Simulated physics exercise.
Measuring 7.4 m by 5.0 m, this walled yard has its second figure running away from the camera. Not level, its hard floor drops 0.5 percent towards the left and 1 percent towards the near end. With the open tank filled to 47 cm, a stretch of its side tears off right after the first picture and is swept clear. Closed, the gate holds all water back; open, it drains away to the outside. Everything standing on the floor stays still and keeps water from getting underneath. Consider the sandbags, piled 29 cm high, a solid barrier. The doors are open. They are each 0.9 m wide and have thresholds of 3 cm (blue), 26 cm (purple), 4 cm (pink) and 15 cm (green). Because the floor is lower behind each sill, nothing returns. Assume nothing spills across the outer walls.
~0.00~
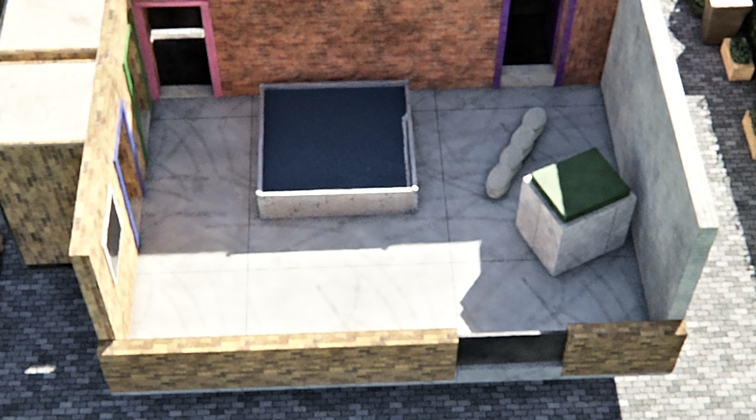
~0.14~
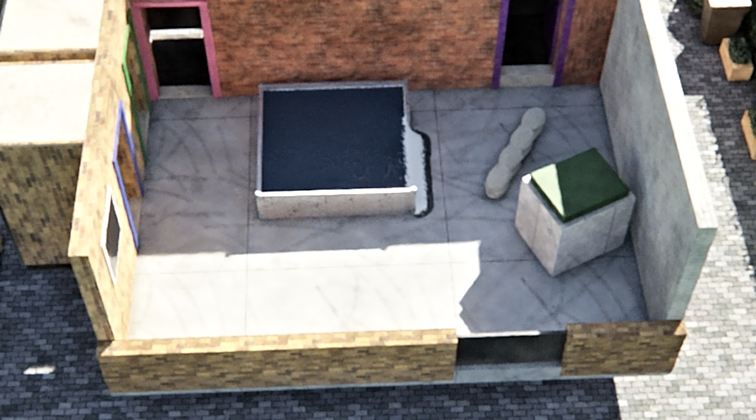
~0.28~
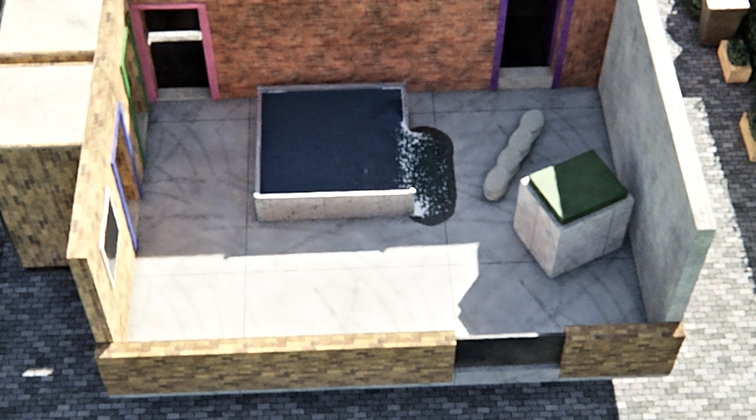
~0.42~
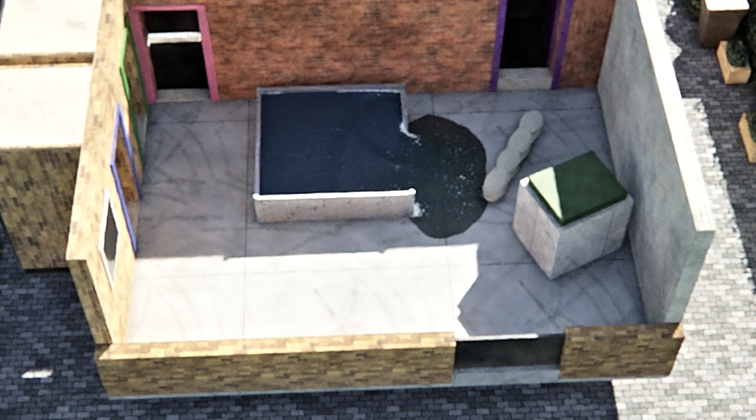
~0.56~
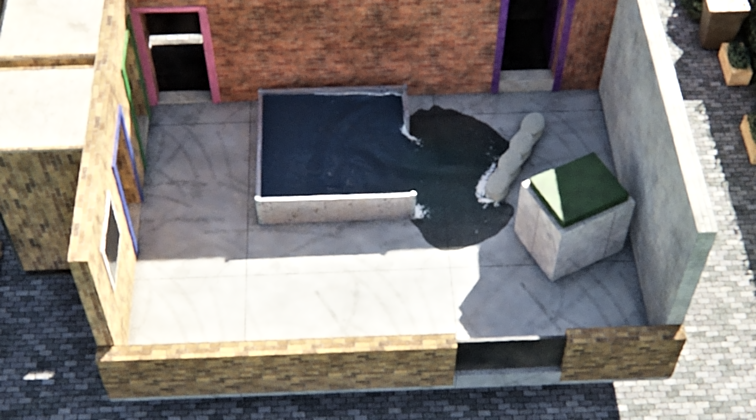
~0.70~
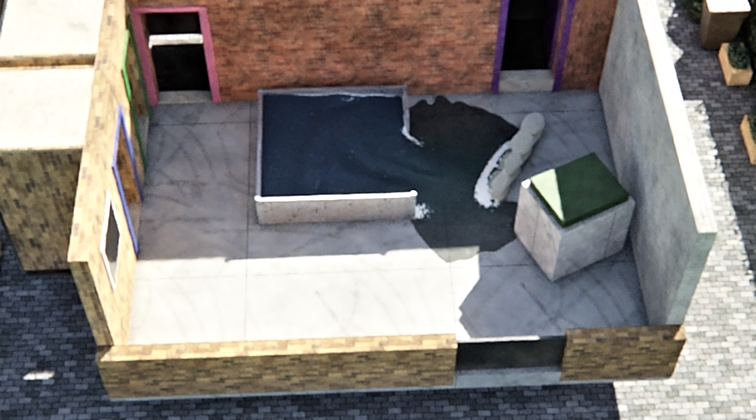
Dark water sits still in an open tank inside a brick-walled yard, then pours out through a gap in the tank's right side. It fans across the grey floor in a widening dark pool, meets the row of sandbags, and spreads around them towards the green-topped block.
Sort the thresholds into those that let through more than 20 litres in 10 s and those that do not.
Sorted: Blue door does not; purple door does not; pink door does not; green door does not.
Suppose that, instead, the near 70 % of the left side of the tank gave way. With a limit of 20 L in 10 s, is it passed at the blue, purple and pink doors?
Then blue exceeds it, purple does not exceed it, pink exceeds it.
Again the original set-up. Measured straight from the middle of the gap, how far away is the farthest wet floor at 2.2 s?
I'd put it close to 4.2 m.
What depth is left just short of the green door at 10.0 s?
Reading: Close to 4.5 cm.
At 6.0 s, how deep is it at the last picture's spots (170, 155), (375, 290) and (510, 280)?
2, 1, 7 cm.
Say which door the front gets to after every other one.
Result: Blue door.
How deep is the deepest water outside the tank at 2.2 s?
About 33 cm.
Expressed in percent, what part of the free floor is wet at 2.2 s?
30 %.
After 1.4 s water covers 15 % of the floor and is deepest (34 cm) near (480, 187); blue door not reached, purple door 16 cm at the sill, 0 L in, pink door not reached, green door not reached.
After 2.2 s water covers 30 % of the floor and is deepest (33 cm) near (480, 187); blue door not reached, purple door 22 cm at the sill, 1 L in, pink door not reached, green door not reached.
After 3.5 s water covers 45 % of the floor and is deepest (24 cm) near (602, 105); blue door not reached, purple door 19 cm at the sill, 4 L in, pink door not reached, green door not reached.
After 6.0 s water covers 70 % of the floor and is deepest (20 cm) near (527, 358); blue door not reached, purple door 12 cm at the sill, 4 L in, pink door 2 cm at the sill, 0 L in, green door 7 cm at the sill, 0 L in.
After 10.0 s water covers 90 % of the floor and is deepest (16 cm) near (178, 372); blue door 6 cm at the sill, 2 L in, purple door 7 cm at the sill, 4 L in, pink door 3 cm at the sill, 2 L in, green door 5 cm at the sill, 0 L in.
